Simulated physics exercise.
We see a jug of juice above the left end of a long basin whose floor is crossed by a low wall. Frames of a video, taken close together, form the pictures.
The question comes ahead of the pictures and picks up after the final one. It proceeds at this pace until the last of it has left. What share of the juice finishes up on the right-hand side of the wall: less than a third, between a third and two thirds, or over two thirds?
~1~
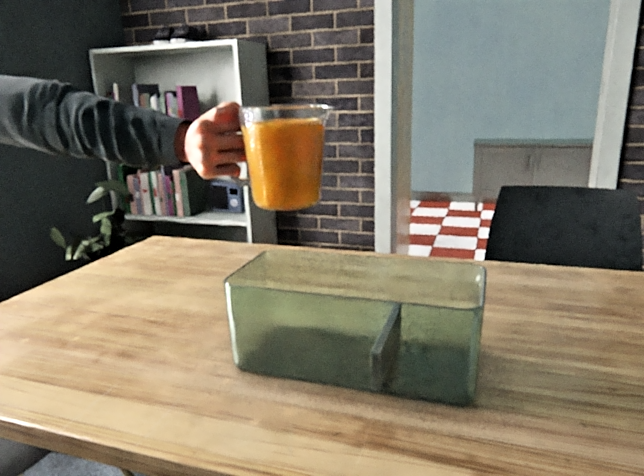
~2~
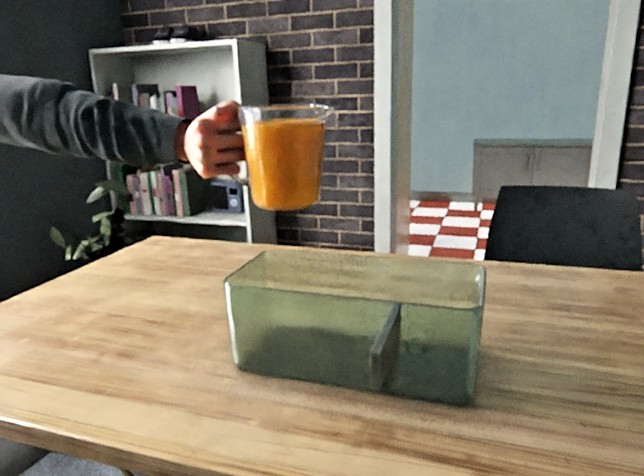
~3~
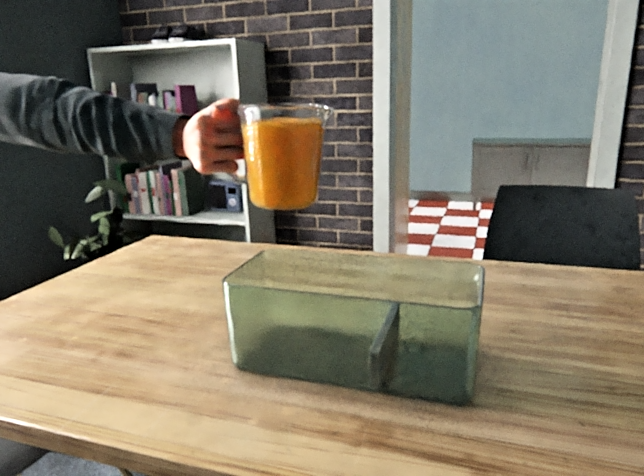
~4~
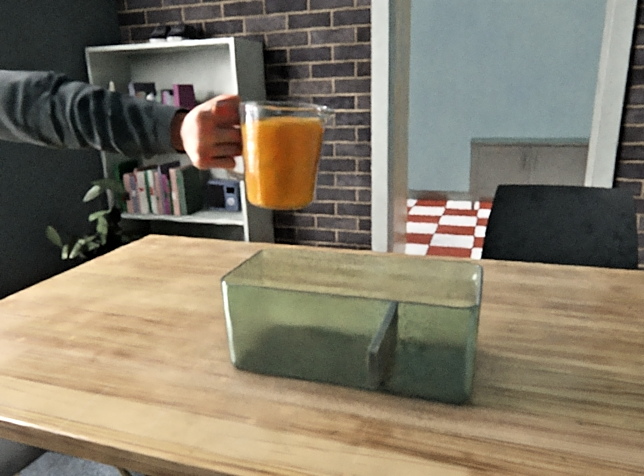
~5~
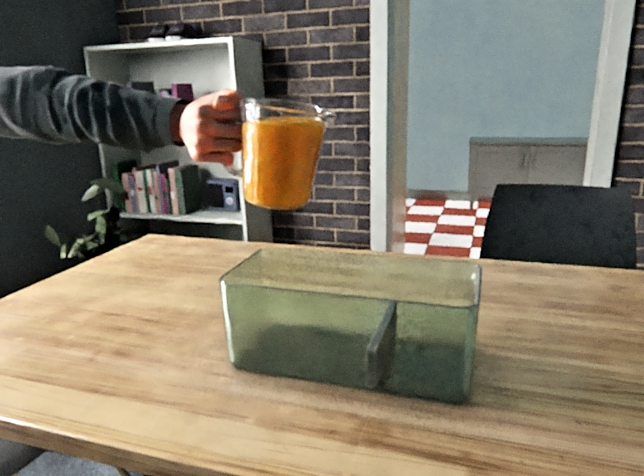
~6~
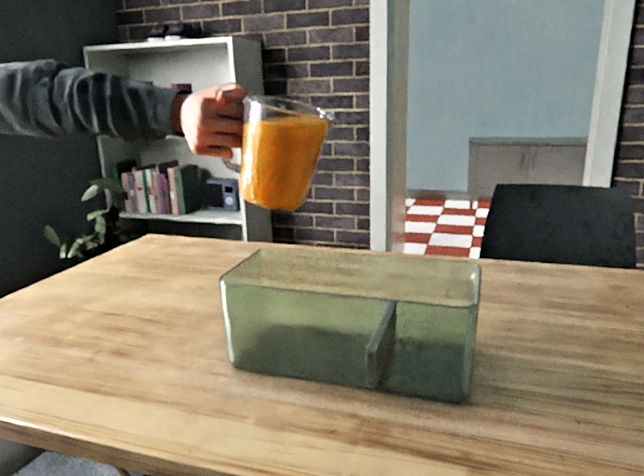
High range.
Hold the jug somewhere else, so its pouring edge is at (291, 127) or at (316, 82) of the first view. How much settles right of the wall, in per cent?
The first start gives some 5 %, the second some 65 %.
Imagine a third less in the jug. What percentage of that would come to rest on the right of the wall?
I'd reckon close to 75 %.
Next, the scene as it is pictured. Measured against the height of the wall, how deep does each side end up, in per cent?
Left: About 10; right: About 70.
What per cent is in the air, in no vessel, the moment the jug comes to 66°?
I'd put it near 15 per cent.
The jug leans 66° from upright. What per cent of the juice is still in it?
Roughly 80 %.
A moment on, the tilt is 66° and 79 per cent is still to pour, 0 is left of the wall and 4 right of it.
Next, the tilt is 92° and 34 per cent is still to pour, 2 is left of the wall and 43 right of it.
Then the tilt is 94° and 7 per cent is still to pour, 6 is left of the wall and 81 right of it.
Later the tilt is 94° and 1 per cent is still to pour, 11 is left of the wall and 86 right of it.
At rest 13 per cent lies left of the wall, 86 right of it and 1 outside.
